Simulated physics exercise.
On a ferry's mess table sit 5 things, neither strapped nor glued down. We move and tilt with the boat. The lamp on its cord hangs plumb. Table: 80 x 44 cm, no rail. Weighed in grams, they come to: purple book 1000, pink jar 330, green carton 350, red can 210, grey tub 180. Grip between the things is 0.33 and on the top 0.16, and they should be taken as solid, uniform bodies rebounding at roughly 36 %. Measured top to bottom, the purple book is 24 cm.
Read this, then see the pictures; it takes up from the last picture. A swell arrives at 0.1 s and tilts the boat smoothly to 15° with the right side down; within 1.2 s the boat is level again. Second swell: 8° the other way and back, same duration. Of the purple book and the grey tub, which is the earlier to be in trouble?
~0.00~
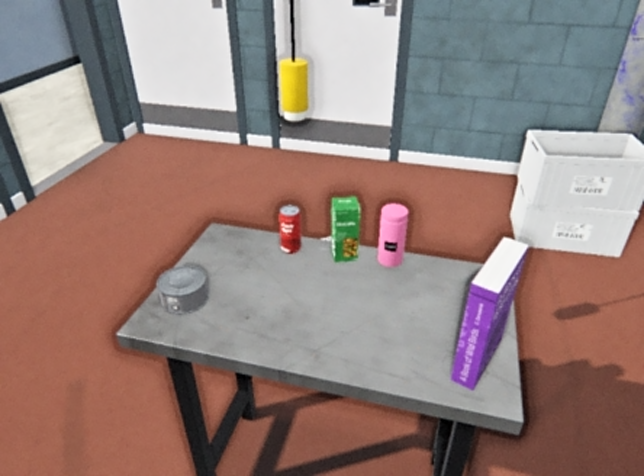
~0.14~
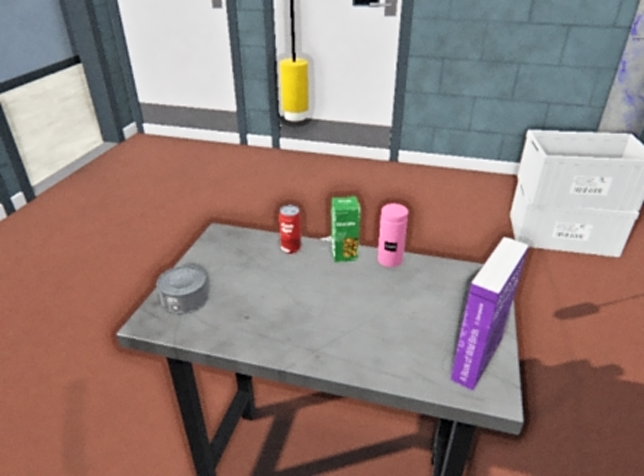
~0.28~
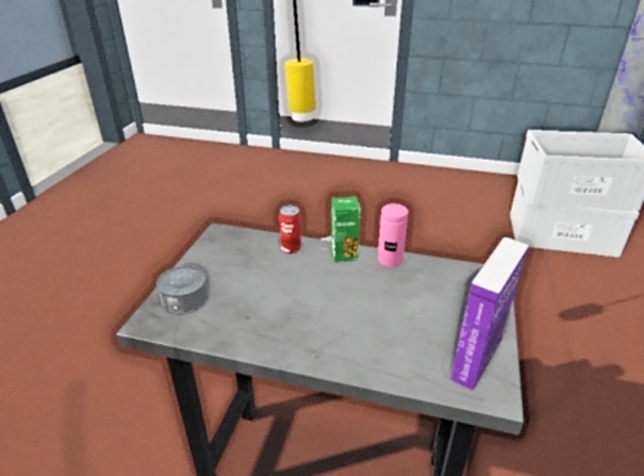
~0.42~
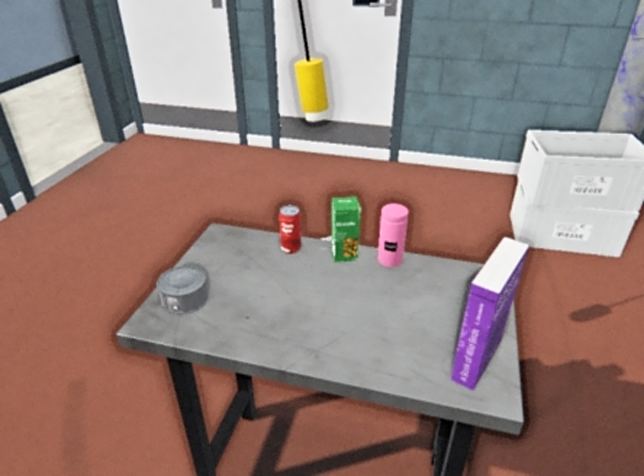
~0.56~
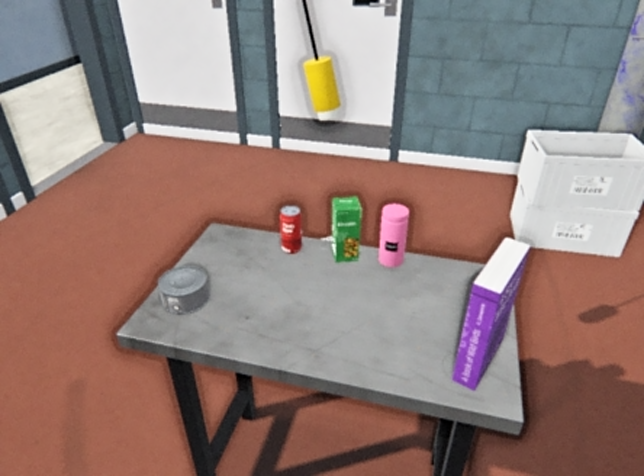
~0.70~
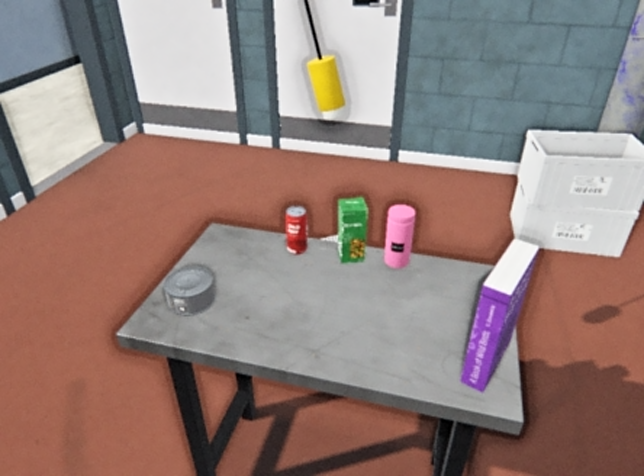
It is the former of the two.
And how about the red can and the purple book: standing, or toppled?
Here's how it ends: The red can never goes down, and the purple book comes down.
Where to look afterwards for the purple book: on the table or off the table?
Purple book: Goes out of bounds.
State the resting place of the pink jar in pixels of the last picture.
Roughly at (461, 246) in the last picture.
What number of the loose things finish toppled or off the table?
It adds up to 1.
After 1.10 s, floor tilted 4°, right side down; purple book now off the table; grey tub slid 13 cm near (238, 300); green carton slid 14 cm.
After 1.40 s, boat level; grey tub slid 17 cm near (251, 302); green carton slid 17 cm; red can slid 17 cm.
At rest (3.0 s), off the table, purple book; not toppled but over 5 cm from the start, pink jar, green carton, red can and grey tub. Seen from the same camera at the end, grey tub near (251, 302). Purple book went at 0.94 s; grey tub was never lost.
